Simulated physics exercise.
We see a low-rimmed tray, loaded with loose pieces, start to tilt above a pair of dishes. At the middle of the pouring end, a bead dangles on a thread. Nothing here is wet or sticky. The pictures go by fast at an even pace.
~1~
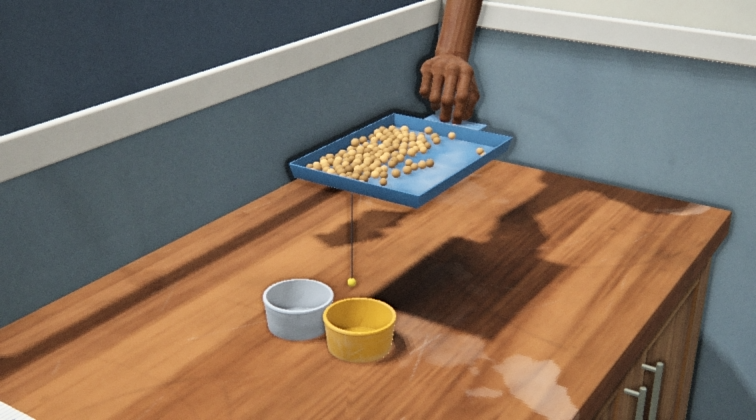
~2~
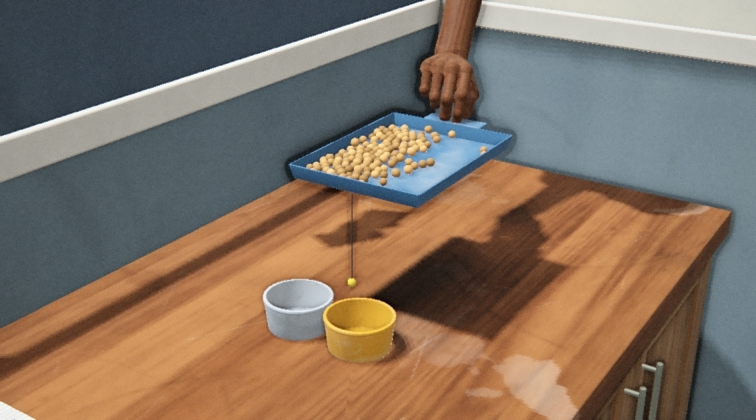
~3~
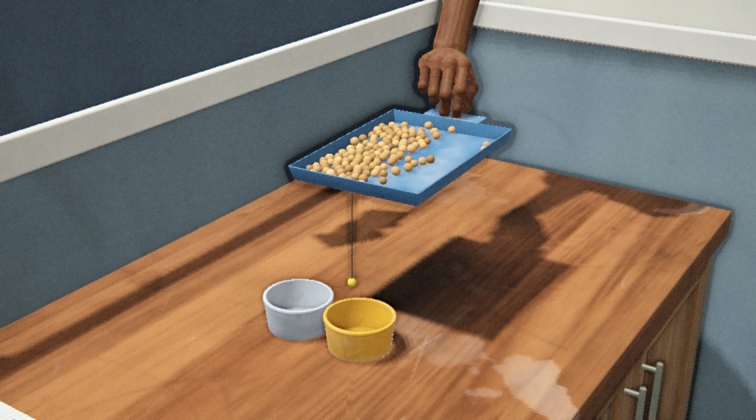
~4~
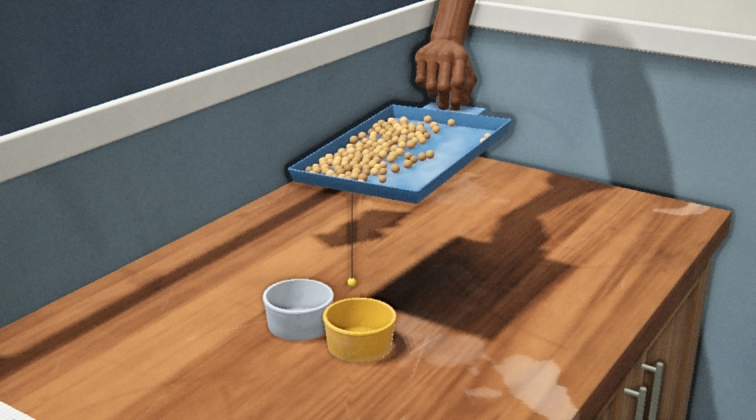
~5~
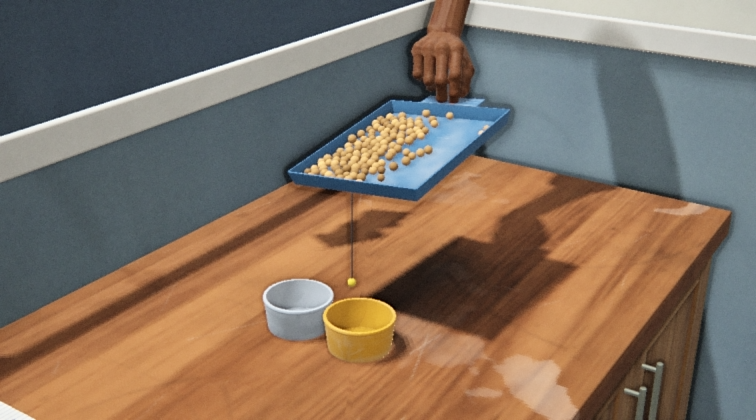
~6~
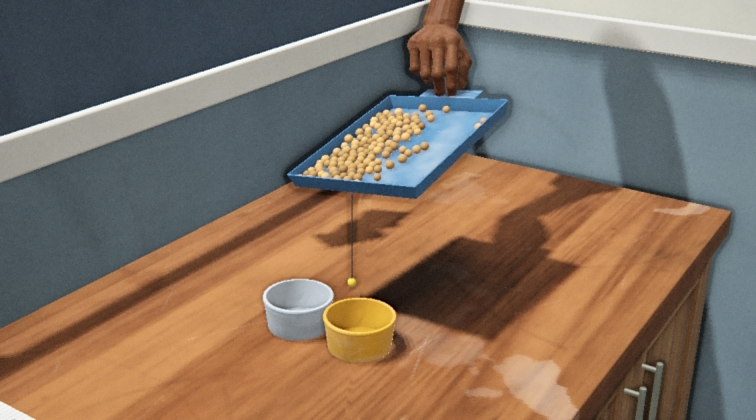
A wooden counter with cabinet doors below stands against blue walls with white trim, seen from above at an angle. A hand at the back holds a blue tray of round tan pieces above a grey dish on the left and a yellow one on the right, a yellow bead hanging from its near edge. The tray slowly tilts, its back rising and near-left corner dipping slightly, while the view stays still.
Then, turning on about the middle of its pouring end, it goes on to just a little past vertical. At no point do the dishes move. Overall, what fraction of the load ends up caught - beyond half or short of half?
Short of half.
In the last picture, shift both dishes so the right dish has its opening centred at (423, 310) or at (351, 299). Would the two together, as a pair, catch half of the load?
Result, first place: Not as much as half; second place: Exceeding half.
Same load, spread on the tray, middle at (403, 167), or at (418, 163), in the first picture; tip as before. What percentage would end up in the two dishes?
The first gives 30 %, the second 30 %.
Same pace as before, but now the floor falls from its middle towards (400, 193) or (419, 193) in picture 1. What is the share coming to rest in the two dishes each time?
Lab note: Try one about 20 %, try two 10 %.
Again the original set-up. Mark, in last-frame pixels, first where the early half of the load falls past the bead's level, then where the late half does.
I'd place the first part at (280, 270) and the rest at (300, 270).
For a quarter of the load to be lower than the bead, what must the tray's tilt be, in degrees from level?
Roughly 75 degrees of turn.
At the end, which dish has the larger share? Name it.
Fuller side: Left of the pair.
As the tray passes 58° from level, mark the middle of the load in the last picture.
Check around (334, 152) in the last picture.
Shortly afterwards, tray tipped steeply; the whole lot on the tray.
Next, tray tipped right over; only a few on the tray; near a third in the left dish; near two thirds outside both; only a few in the air.
Some moments later, tray tipped past a quarter turn; near a third in the left dish; near two thirds outside both.
In the end, tray tipped past a quarter turn; none at all in the right dish; near a third in the left dish; near two thirds outside both.
